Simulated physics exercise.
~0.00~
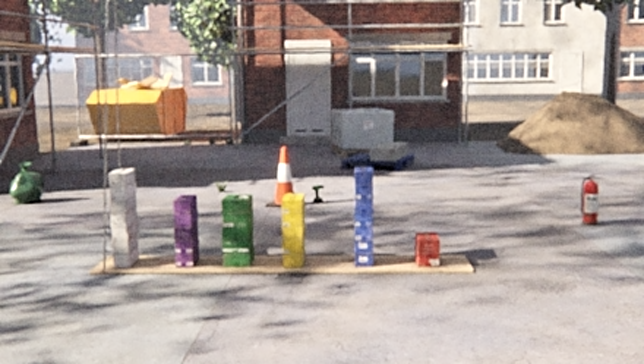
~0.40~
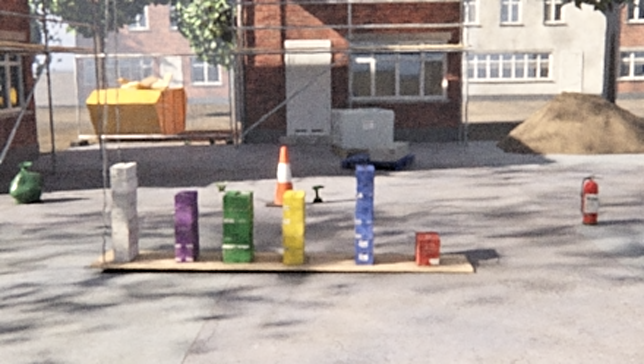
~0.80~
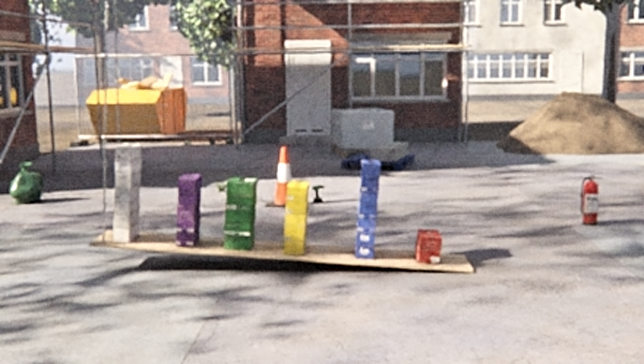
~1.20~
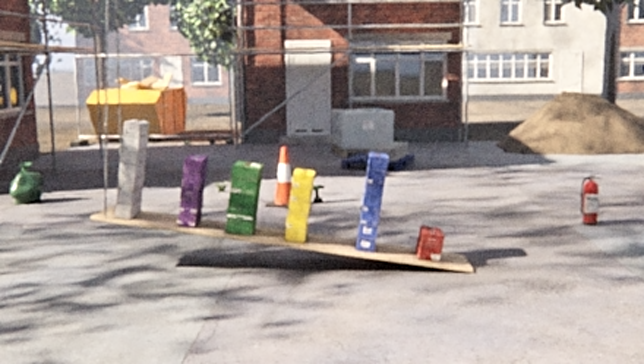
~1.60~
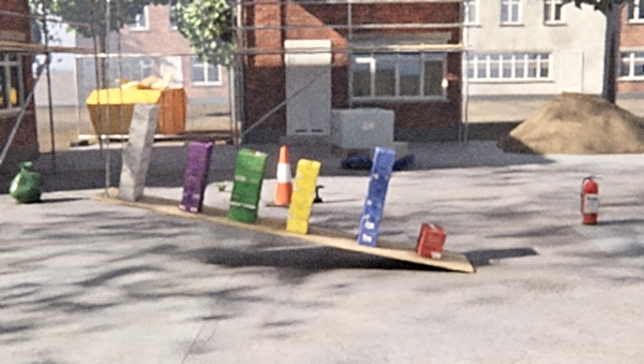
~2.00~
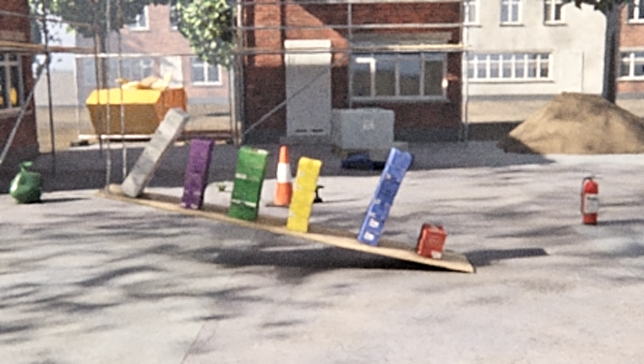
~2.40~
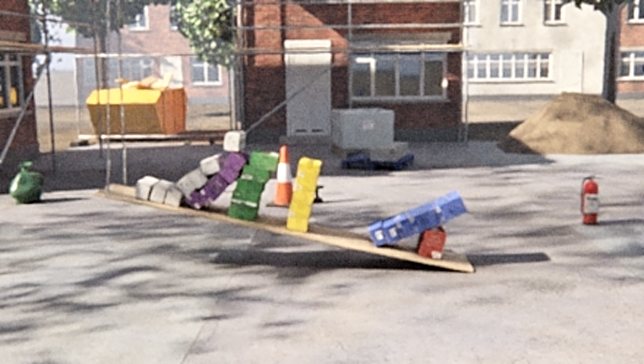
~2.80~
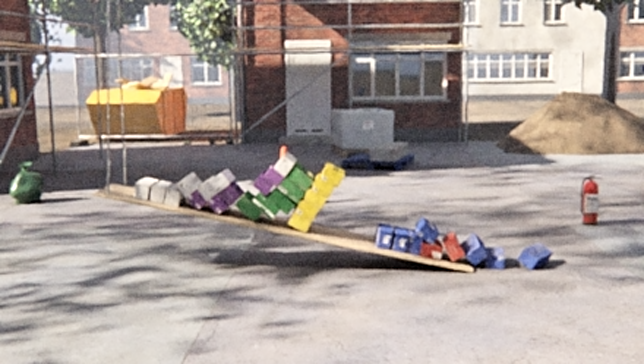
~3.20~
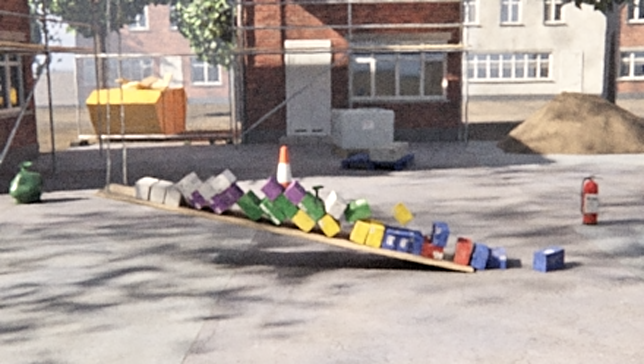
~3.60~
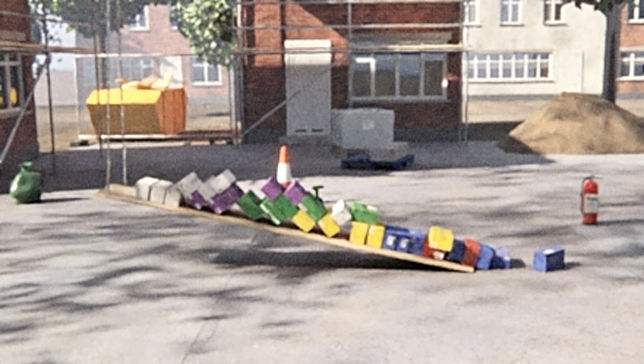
A long flat deck lies on a sunlit building site, carrying six upright columns of boxes, pale, purple, green, yellow, blue and a short red one. Its left end rises, so the deck slopes down to the right and the columns lean that way. The pale column tips into the purple one, while the tall blue column topples over the red boxes and breaks apart at the low end. Purple and green slump rightward, and then yellow collapses too. At the end the deck stays tilted under a jumbled row of boxes, with a few blue ones on the ground.
